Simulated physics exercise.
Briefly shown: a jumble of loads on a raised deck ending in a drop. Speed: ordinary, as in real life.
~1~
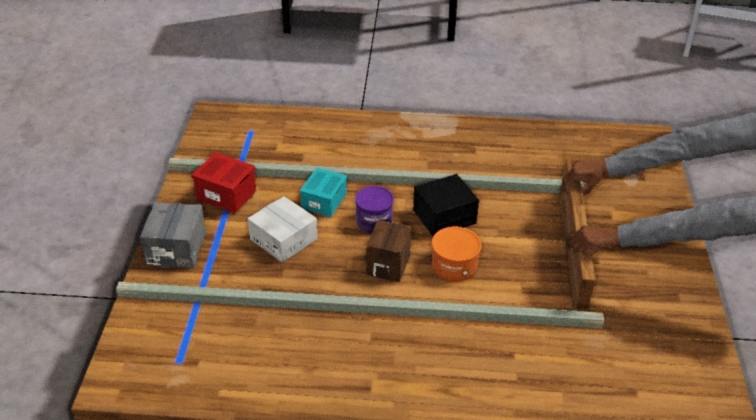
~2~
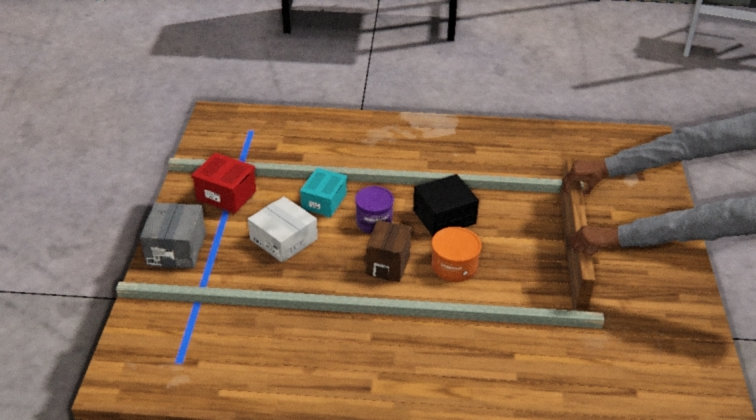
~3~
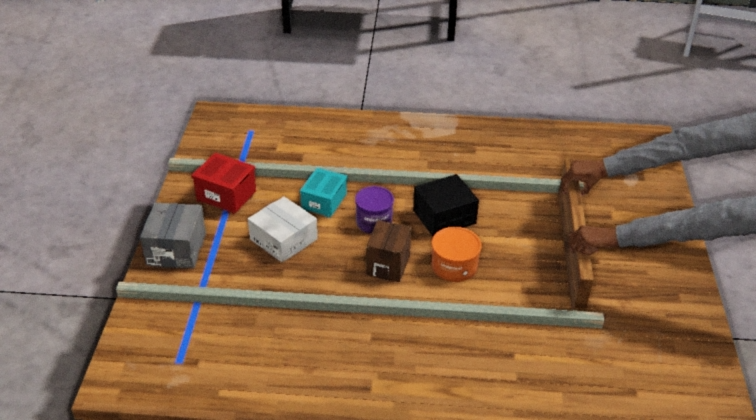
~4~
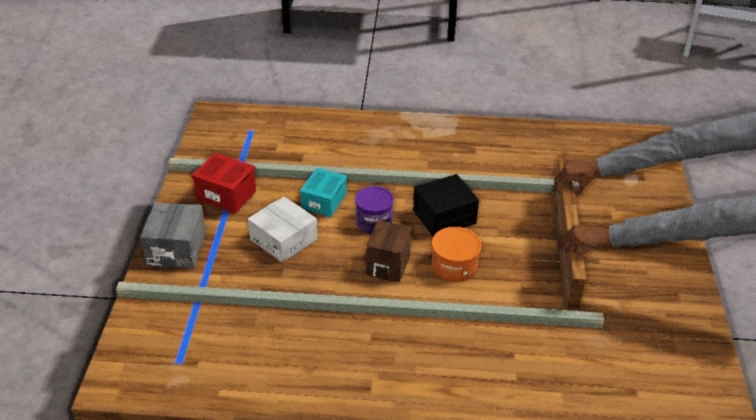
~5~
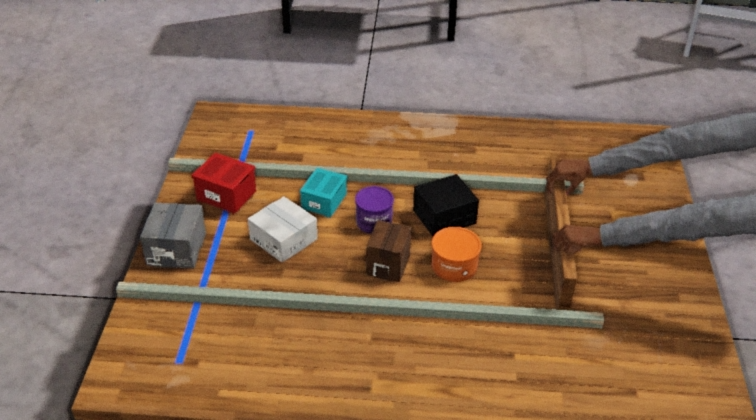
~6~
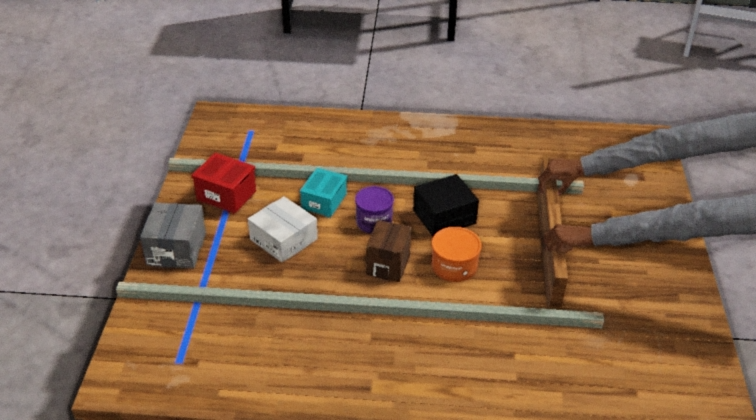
Two hands sliding a wooden plank slowly left between pale rails toward colourful boxes and tubs, which stay still on a wooden tabletop.
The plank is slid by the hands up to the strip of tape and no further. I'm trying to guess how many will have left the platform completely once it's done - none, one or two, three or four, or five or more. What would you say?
I would say one or two leave it.
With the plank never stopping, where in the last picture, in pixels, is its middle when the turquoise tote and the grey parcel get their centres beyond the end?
Estimated middle: (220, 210), and (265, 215) for the other.
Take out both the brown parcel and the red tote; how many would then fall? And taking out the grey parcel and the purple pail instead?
The count is 1 in the first case and 1 in the second.
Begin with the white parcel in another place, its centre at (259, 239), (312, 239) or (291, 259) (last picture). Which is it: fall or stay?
In turn it is safe; is safe; goes off the edge.
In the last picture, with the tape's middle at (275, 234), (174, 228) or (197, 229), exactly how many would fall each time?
The three tries give 0, 4 and 4.
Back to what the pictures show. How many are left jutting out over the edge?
2.
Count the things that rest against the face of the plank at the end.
Contact count: 4.
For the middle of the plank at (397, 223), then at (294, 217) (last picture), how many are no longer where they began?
I get 5 at the one place and 8 at the other.
Early on, none off yet; grey parcel at rest near (174, 235); red tote at rest near (225, 184); white parcel at rest near (283, 229).
Finally, the number that fall off is one or two; lost, red tote and grey parcel.
